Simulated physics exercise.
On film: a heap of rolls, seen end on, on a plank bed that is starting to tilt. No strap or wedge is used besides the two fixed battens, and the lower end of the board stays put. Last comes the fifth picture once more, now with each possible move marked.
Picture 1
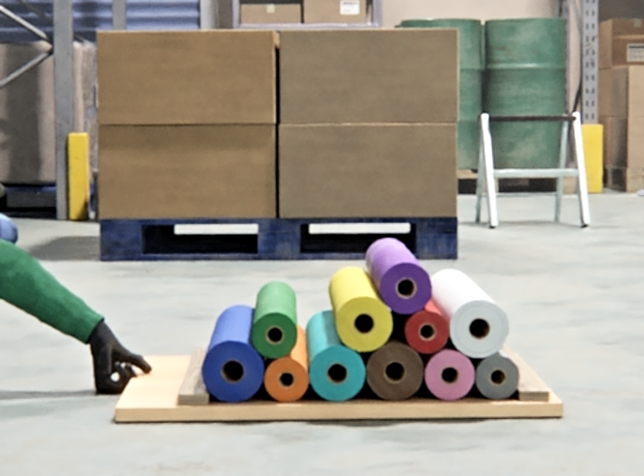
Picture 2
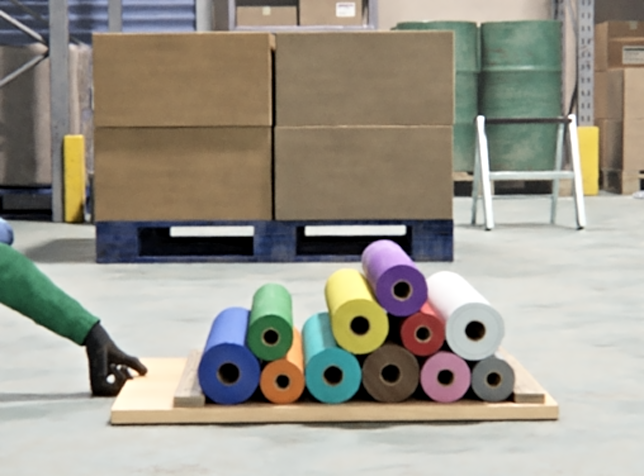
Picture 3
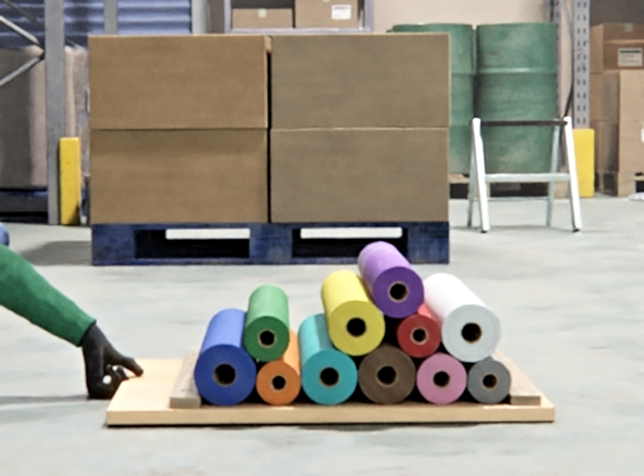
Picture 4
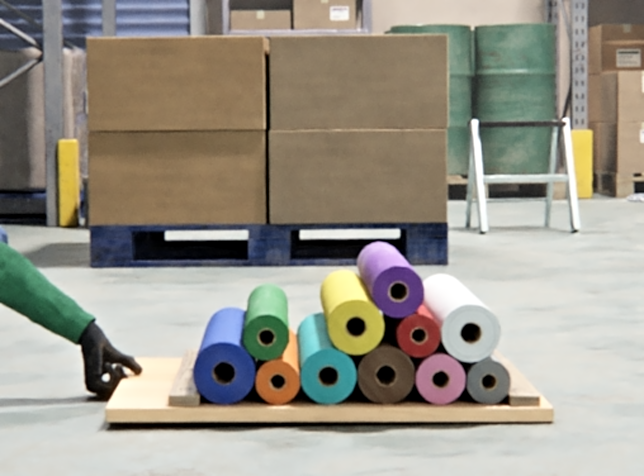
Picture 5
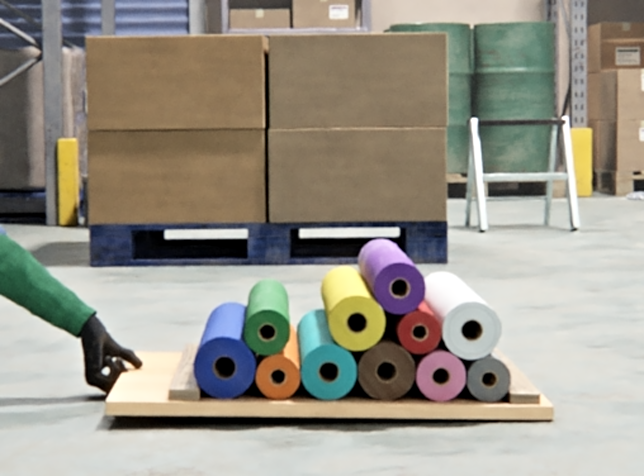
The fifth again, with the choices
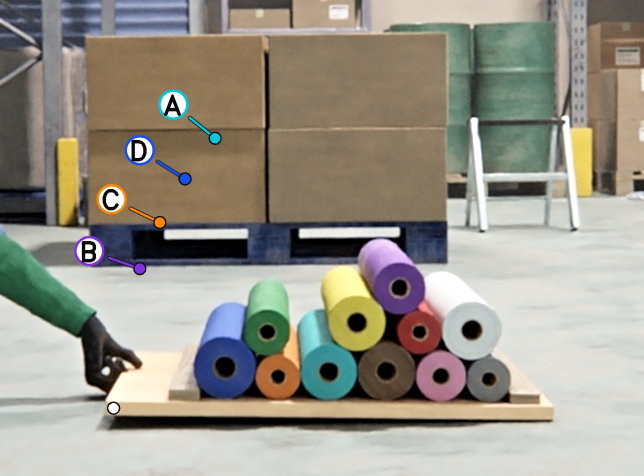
At the start, a black-gloved hand grips the left end of a plank bed stacked with colourful rolls, in front of boxes on a blue pallet. The whole view drifts slightly, shifting everything a little left, then settles. Finally the hand raises the board's left end very slightly, the rolls keeping their arrangement.
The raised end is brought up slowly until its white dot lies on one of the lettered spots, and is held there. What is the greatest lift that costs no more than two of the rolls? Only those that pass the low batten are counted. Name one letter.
The answer is mark B.
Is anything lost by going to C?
Yes, at C.
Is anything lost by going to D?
Yes, at D.
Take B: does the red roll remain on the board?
Yes.
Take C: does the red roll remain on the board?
The red roll: No.
On the copy, A at (215, 138); B at (140, 268); C at (160, 222); D at (185, 179); the white dot at (113, 408).
On B. First, board at 14°.
Then, board at 20°.
Finally, board at 20°, one over the low batten (white).
By contrast, A nine over the low batten; C three over the low batten (white, red, purple); D nine over the low batten.
